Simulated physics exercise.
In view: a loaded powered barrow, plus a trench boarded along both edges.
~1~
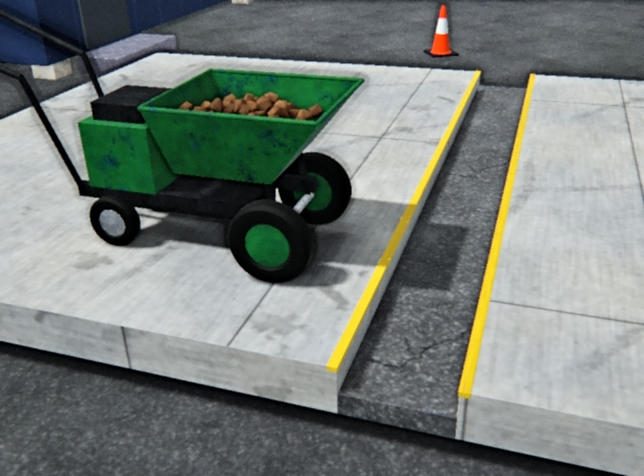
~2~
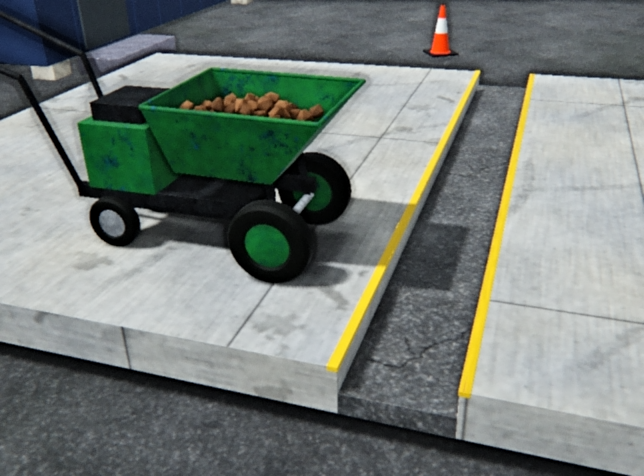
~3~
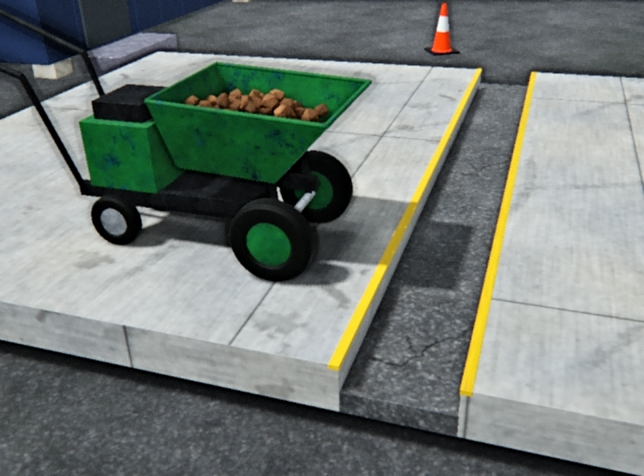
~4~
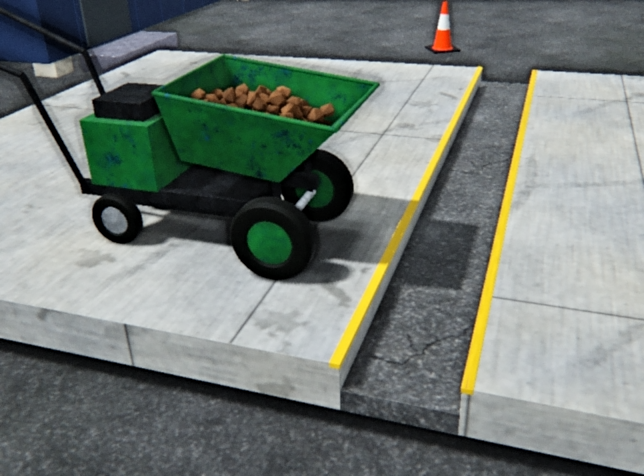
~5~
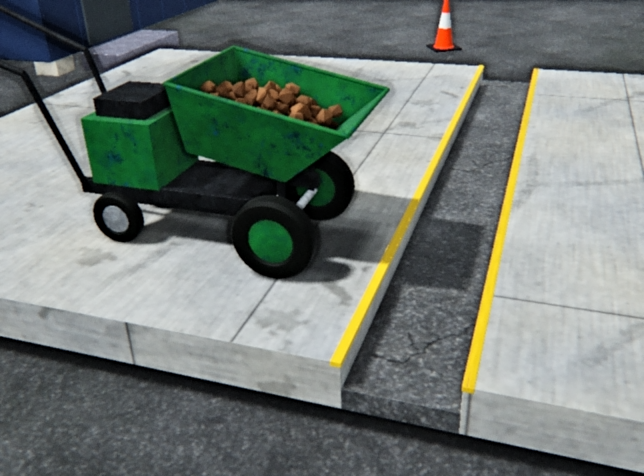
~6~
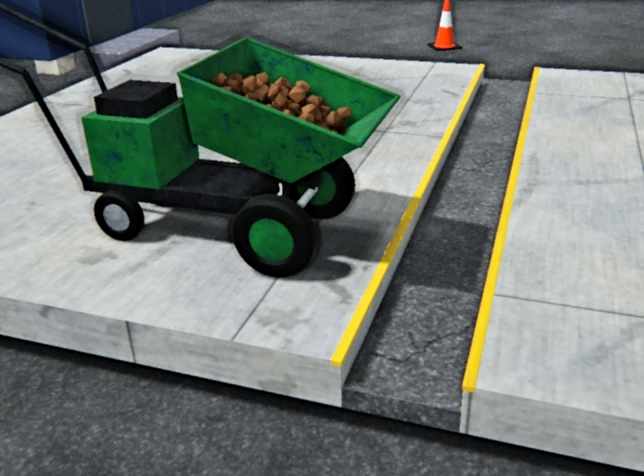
On a paved yard beside a yellow-edged trench, a green powered barrow standing still, its loaded skip gradually tilting forward to the right.
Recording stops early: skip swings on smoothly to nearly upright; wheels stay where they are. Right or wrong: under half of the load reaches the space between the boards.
Wrong.
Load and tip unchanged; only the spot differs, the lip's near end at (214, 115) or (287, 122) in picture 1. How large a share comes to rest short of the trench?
You'd get around 30 in a hundred, then 0 in a hundred.
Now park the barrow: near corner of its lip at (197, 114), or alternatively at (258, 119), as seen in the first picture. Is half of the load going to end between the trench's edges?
Initially shy of half, next past the halfway mark.
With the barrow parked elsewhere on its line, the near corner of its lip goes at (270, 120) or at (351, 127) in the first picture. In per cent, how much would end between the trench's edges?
It works out to 80 per cent in the first case and 50 per cent in the second.
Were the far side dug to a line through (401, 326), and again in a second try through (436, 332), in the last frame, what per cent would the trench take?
I'd expect close to 0 in a hundred and then close to 40 in a hundred.
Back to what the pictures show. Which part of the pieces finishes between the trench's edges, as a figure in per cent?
About 75 in every hundred pieces.
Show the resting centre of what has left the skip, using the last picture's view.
Near (456, 277).
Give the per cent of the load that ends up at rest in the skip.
Result: Close to 20 per cent.
Soon after the last picture, skip tipped steeply; all in the skip.
A little later, skip tipped right over; most in the skip; about a quarter in or heaped over the trench.
Later still, skip tipped right over; about a quarter in the skip; most in or heaped over the trench; a stray few beyond it.
At rest, skip tipped right over; about a quarter in the skip; most in or heaped over the trench; a stray few beyond it.
